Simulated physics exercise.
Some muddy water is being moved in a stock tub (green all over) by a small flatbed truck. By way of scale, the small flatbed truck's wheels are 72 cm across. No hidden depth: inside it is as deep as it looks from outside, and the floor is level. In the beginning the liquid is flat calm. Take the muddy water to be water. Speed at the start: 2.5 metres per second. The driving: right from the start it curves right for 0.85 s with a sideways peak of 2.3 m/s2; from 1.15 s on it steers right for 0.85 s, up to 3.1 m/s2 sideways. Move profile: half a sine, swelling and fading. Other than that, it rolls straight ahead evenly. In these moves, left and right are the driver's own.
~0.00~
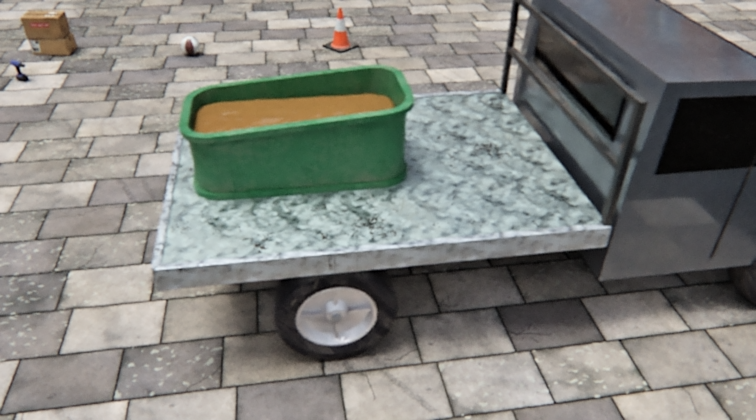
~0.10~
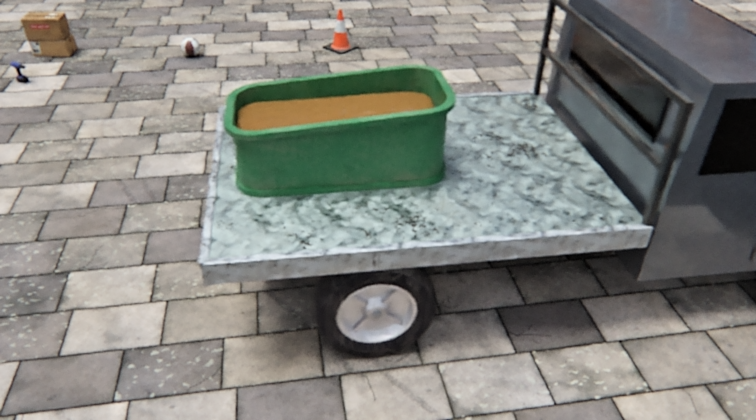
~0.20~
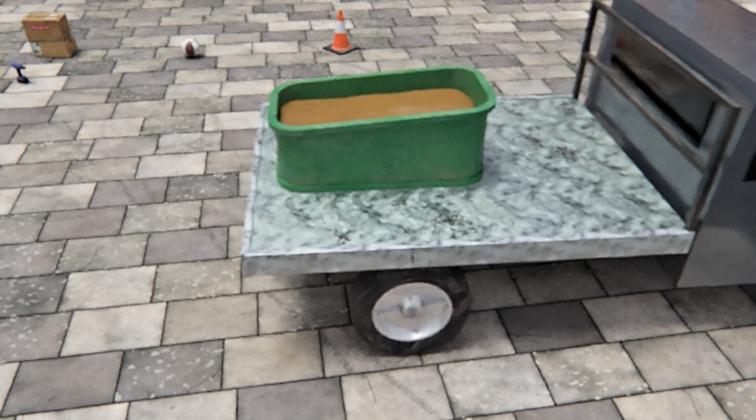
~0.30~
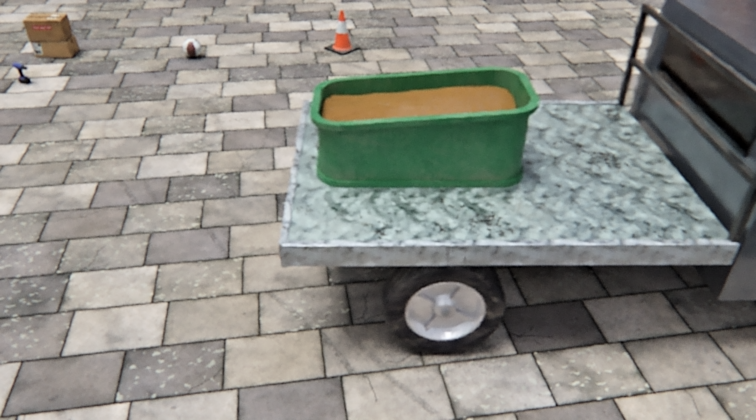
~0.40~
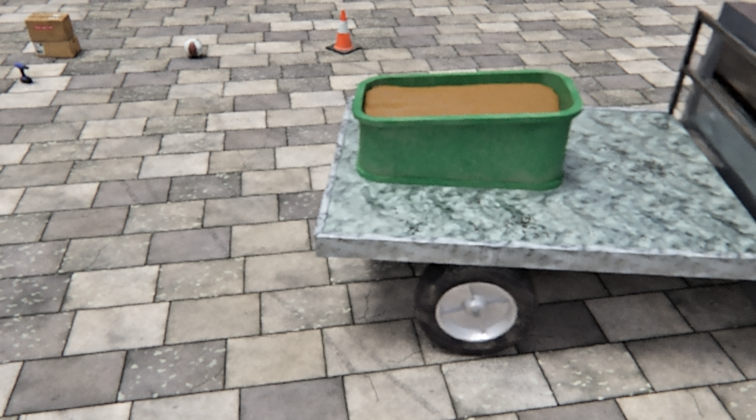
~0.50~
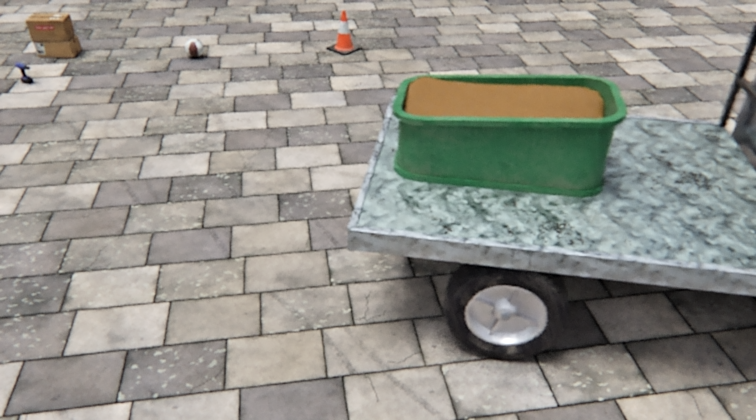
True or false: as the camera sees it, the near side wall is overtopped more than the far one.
False.
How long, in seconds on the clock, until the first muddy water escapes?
At about 0.9 s.
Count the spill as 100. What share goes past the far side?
About 70 per cent.
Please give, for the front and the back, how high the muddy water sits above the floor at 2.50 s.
Roughly 26 cm in front and 24 cm behind.
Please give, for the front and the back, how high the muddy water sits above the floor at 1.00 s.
At the front 30 cm, at the back 30 cm.
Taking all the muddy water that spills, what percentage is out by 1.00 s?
About 10 percent, give or take.
By 1.00 s it stands 30 cm high behind and 30 cm in front; 1 per cent has gone over the far side.
By 1.70 s it stands 36 cm high behind and 30 cm in front; 2 per cent has gone over the far side.
By 2.50 s it stands 24 cm high behind and 26 cm in front; 10 per cent has gone mostly over the far side, some over the left end.
By 4.99 s 11 per cent has gone mostly over the far side, some over the left end; the far side has passed 8 per cent and the near side 0.
